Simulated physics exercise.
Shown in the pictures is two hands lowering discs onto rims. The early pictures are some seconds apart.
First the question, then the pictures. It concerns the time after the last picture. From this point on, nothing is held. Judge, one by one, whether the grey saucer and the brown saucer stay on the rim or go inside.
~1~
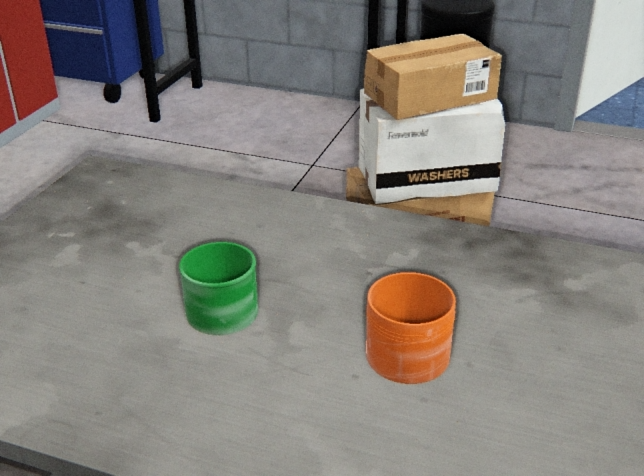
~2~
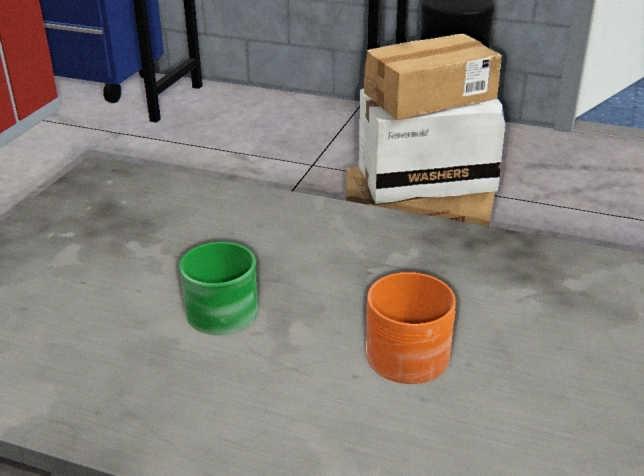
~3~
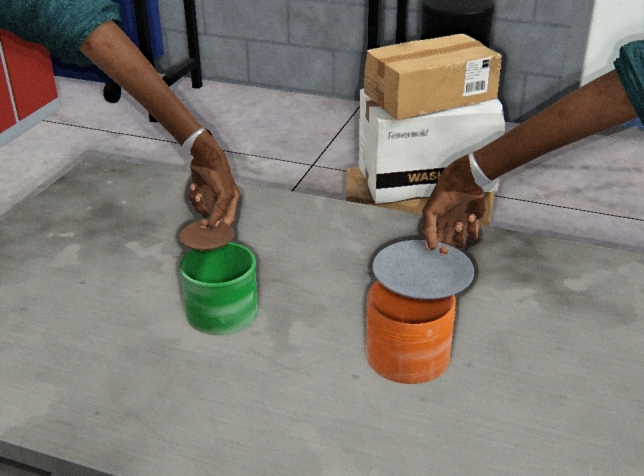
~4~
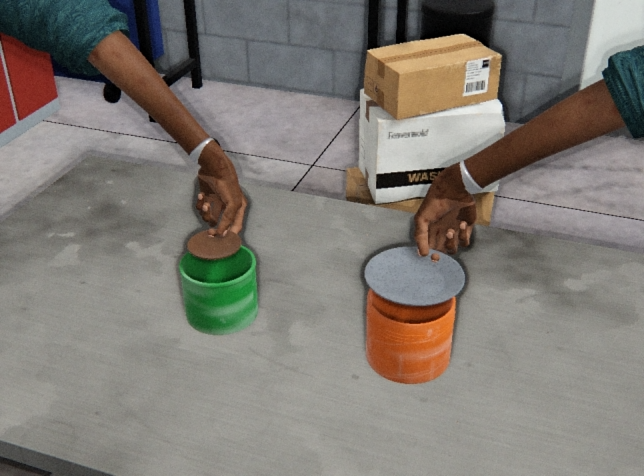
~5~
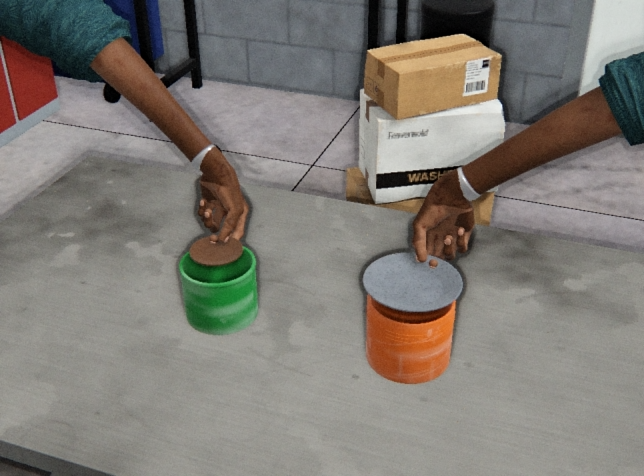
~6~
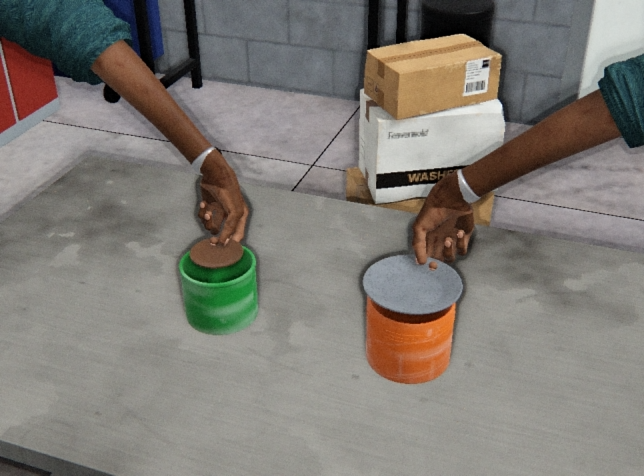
In the end the grey saucer will stay up I'd say. The brown saucer won't stay up I'd say.
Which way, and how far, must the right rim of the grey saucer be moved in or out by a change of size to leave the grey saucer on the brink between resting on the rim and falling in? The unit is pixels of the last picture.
Left, by roughly 8 pixels.
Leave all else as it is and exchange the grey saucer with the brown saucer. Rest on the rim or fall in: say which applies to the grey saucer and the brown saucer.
Once moved, the grey saucer does not fall in; as for the brown saucer, it tumbles in.
Then, 0.12 s on from there, grey saucer sitting on the rim near (412, 293); brown saucer displaced a little near (218, 271).
In the end, the grey saucer covers the opening, near (412, 293); the brown saucer drops inside, near (222, 307).
